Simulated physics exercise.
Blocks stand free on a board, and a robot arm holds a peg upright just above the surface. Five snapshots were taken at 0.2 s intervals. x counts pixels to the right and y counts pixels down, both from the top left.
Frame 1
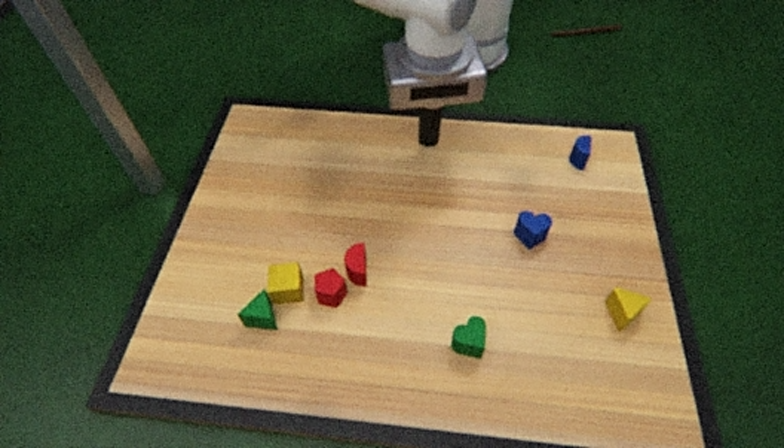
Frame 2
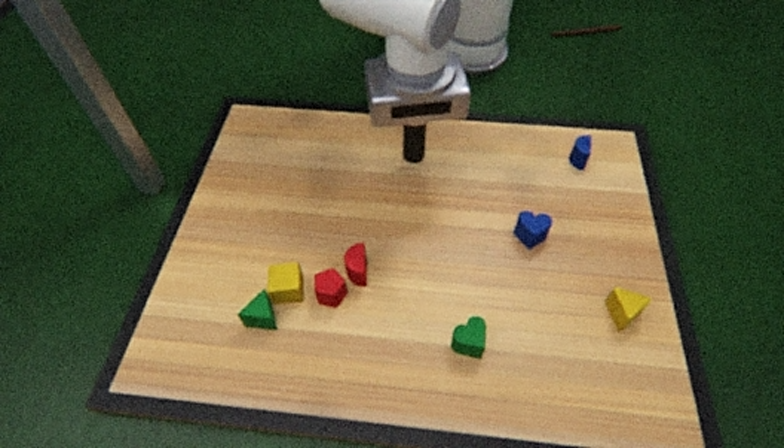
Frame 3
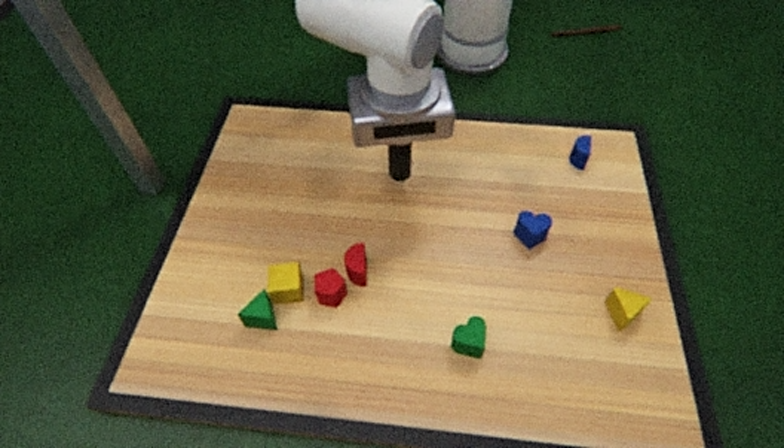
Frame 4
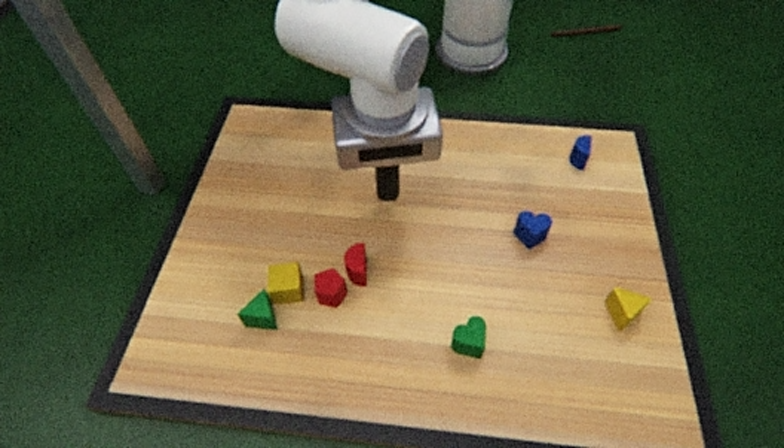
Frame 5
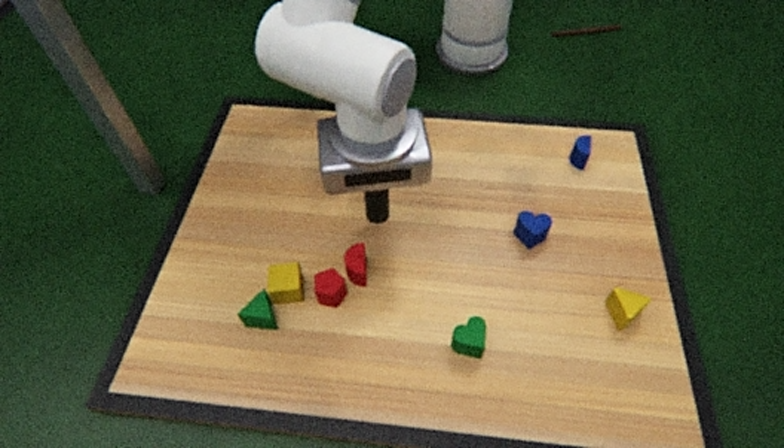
The video shows a robot arm holding a dark peg over a wooden board scattered with red, yellow, green and blue blocks, moving it steadily down and slightly left toward the viewer while the blocks stay still.
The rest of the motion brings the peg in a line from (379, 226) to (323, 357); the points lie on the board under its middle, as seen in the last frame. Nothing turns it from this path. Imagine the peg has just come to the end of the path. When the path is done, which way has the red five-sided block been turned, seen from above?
Spin direction: Clockwise.
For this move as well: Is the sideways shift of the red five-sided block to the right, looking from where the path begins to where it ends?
That would be a yes.
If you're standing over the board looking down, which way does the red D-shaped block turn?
From above, the turn goes anticlockwise.
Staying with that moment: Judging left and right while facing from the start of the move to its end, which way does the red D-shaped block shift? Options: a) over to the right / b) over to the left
My answer is option b.
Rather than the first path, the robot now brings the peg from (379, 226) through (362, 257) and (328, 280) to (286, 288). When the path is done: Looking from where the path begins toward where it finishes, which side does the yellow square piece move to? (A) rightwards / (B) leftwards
The correct letter is A.
The first path, step by step. One third of the way, peg (360, 255); red five-sided block (323, 288), turned 30° clockwise; red D-shaped block (348, 278).
Two thirds of the way, peg (341, 299); red five-sided block (310, 299), turned 70° clockwise; red D-shaped block (342, 325), turned 45° anticlockwise.
At the end, peg (320, 348); yellow square piece still; red five-sided block (305, 305), turned 110° clockwise; red D-shaped block (339, 358), turned 160° anticlockwise.
